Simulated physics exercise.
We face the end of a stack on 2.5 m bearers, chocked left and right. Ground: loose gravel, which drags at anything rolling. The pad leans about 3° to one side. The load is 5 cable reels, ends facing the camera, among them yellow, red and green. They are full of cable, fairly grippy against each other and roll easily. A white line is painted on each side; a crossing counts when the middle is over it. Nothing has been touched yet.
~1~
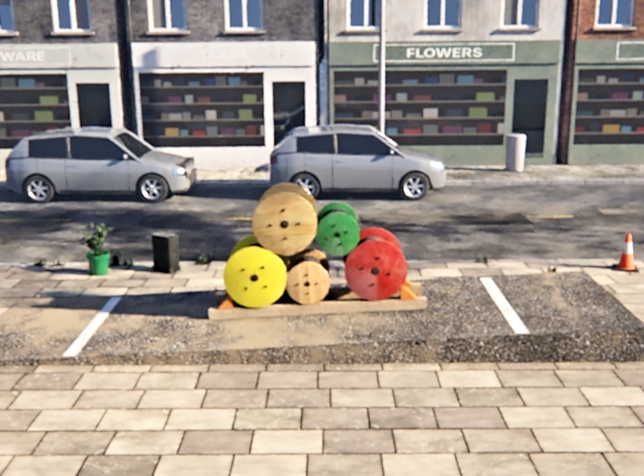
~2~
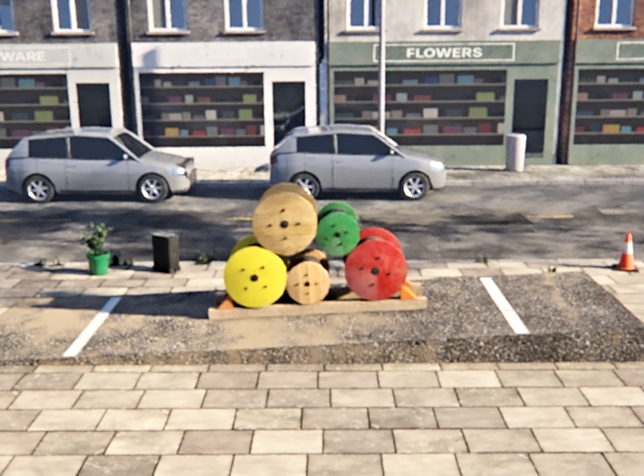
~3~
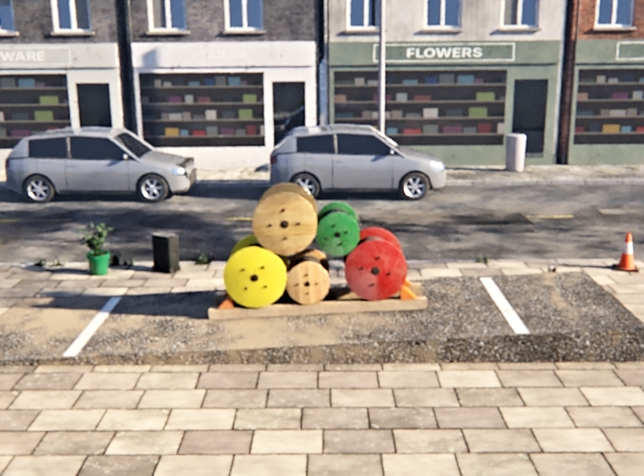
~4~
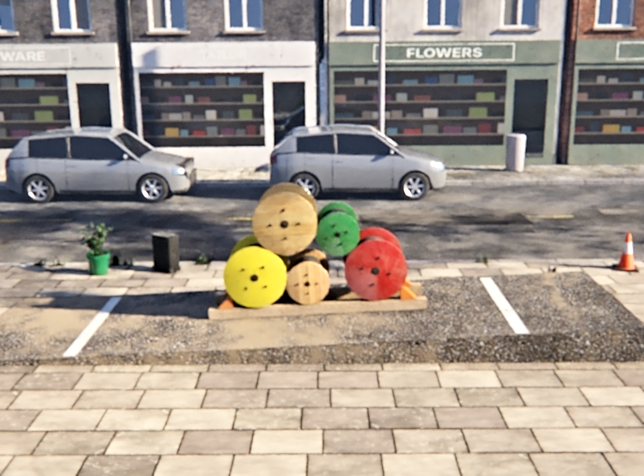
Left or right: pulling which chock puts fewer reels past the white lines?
The right chock.
With the left chock gone, after 3.9 s, yellow is past the left line; red is on the bearers, 95 cm from the bearers' right end, rolling left; green is on the bearers, 95 cm from the bearers' left end, rolling left; 2 past a line.
With the left chock gone, finally, yellow is past the left line; red is past the left line; green is past the left line; 5 past a line.
With the right chock gone, after 1.8 s, yellow is on the bearers, 55 cm from the bearers' left end; red is off the bearers, 50 cm short of the right line, rolling right; green is on the bearers, 85 cm from the bearers' right end; 0 past a line.
With the right chock gone, finally, yellow is on the bearers, 55 cm from the bearers' left end; red is off the bearers, 5 cm short of the right line; green is on the bearers, 85 cm from the bearers' right end; 0 past a line.
